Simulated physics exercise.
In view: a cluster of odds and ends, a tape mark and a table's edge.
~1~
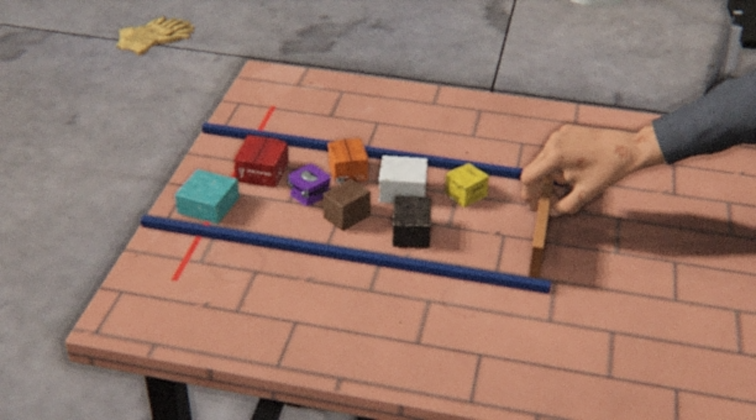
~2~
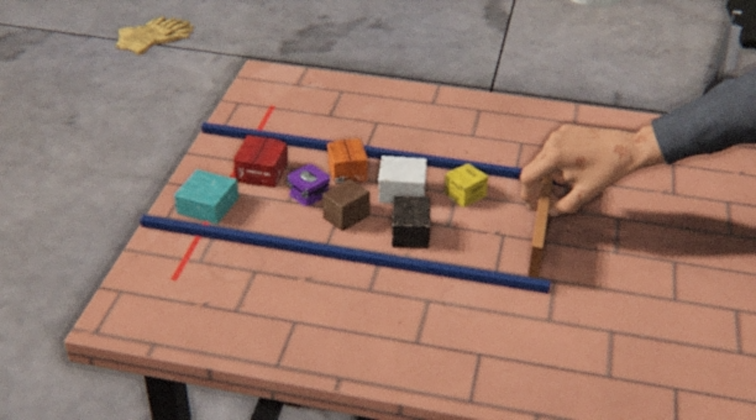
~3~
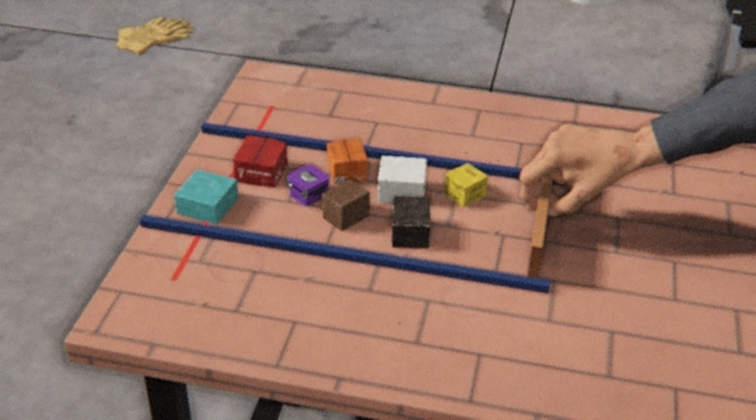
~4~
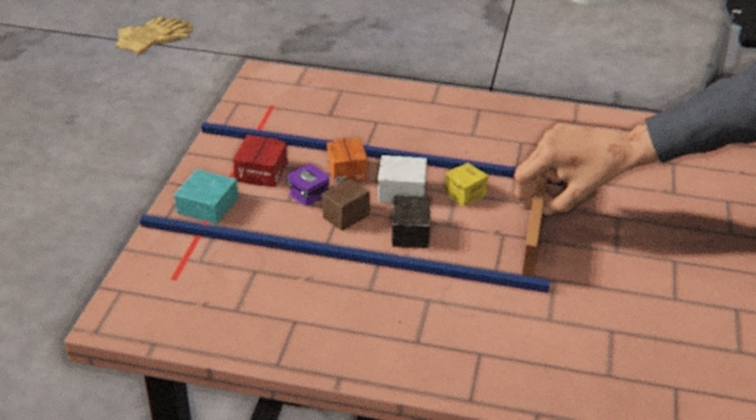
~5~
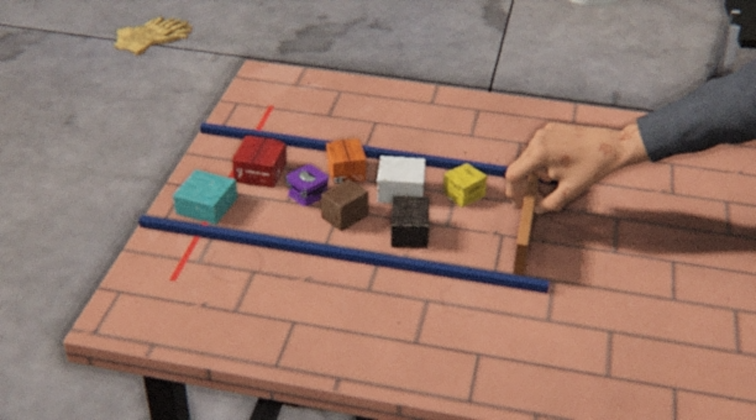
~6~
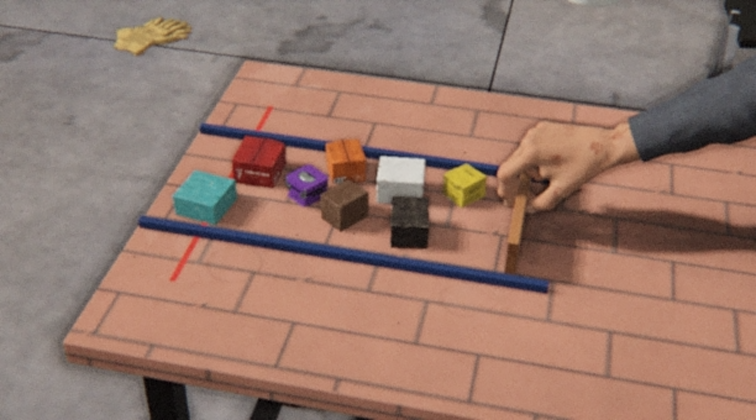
A hand slides an upright board slightly left between two blue rails, toward still boxes.
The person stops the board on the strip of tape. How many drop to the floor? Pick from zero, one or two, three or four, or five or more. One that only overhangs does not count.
As it turns out, the number that fall off is three or four.
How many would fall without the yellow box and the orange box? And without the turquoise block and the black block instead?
The counts: 2 and 2.
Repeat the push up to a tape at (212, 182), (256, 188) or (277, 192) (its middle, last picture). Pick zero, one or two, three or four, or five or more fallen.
The falls would be 5 or more; 1 or 2; none.
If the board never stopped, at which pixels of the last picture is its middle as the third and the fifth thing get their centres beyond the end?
Its middle is around (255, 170) and later (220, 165).
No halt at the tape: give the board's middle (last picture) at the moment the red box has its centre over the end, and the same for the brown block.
Near (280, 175) and (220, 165).
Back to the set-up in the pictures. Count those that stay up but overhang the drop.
2 of them.
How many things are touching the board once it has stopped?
That makes 2.
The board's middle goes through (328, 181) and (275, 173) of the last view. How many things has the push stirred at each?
By then 7, and 8.
Soon after, none off yet; turquoise block at rest near (205, 197); red box at rest near (259, 162); purple case at rest near (308, 187).
After that, none off yet; turquoise block at rest near (205, 197); red box displaced a little near (234, 161); purple case displaced about its own width near (265, 184).
And then, none off yet; turquoise block displaced about its own width near (170, 194); red box displaced well along near (169, 155); purple case displaced well along near (195, 169).
In the end, the number that fall off is three or four; gone, orange box, purple case, red box and turquoise block.
